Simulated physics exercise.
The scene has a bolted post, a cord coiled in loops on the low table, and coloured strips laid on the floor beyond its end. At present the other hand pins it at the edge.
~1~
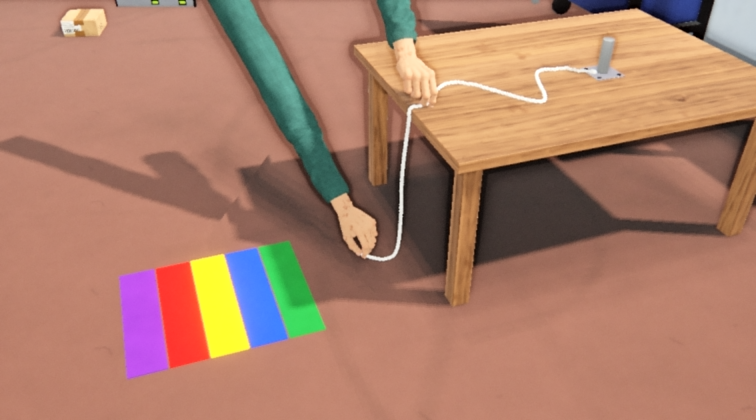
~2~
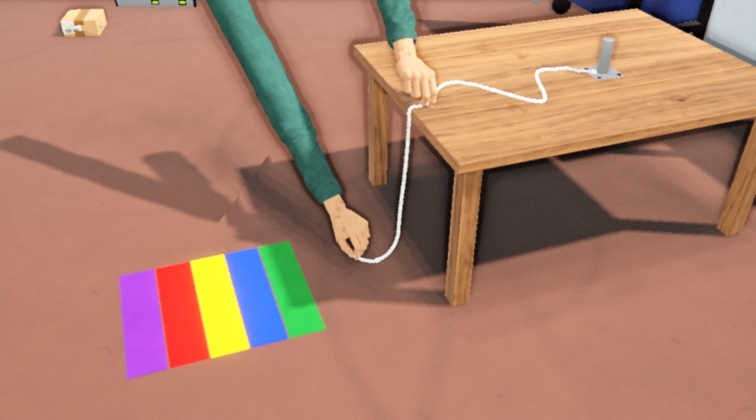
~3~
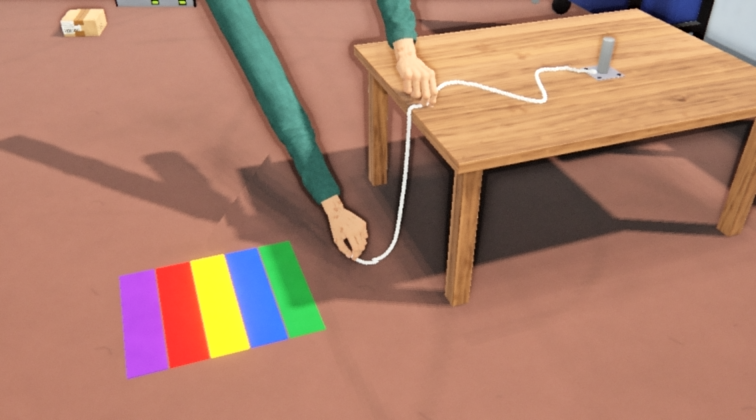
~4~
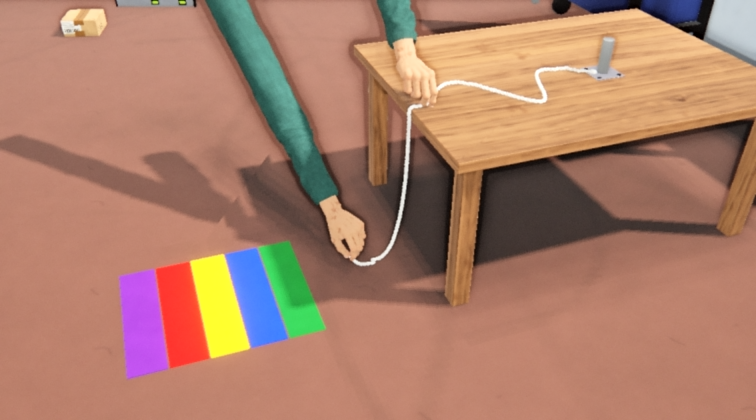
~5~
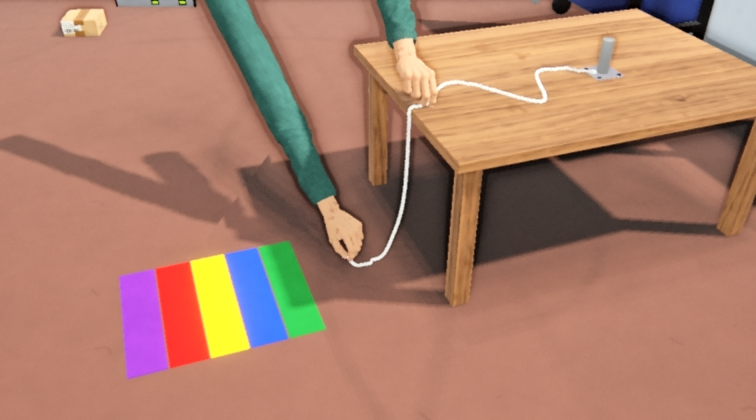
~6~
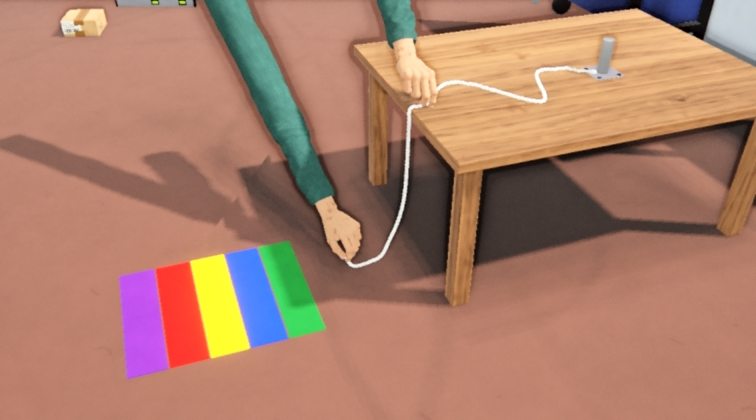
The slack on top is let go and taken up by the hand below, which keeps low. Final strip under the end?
Purple.
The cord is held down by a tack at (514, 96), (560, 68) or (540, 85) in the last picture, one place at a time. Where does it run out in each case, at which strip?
First try yellow, second purple, third red.
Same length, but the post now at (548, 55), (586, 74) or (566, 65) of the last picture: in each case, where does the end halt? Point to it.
Near (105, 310), (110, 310) and (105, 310).
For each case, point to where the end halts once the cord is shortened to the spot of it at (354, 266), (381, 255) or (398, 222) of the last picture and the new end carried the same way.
First try near (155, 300), second near (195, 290), third near (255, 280).
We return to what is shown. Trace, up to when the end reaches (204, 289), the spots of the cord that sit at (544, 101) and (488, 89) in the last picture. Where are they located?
First at (478, 92), next at (426, 103).
Soon after, end near (204, 289); over yellow.
Then, end near (160, 299); over red.
At full stretch, end near (134, 304); over purple. The end stops over the purple strip.
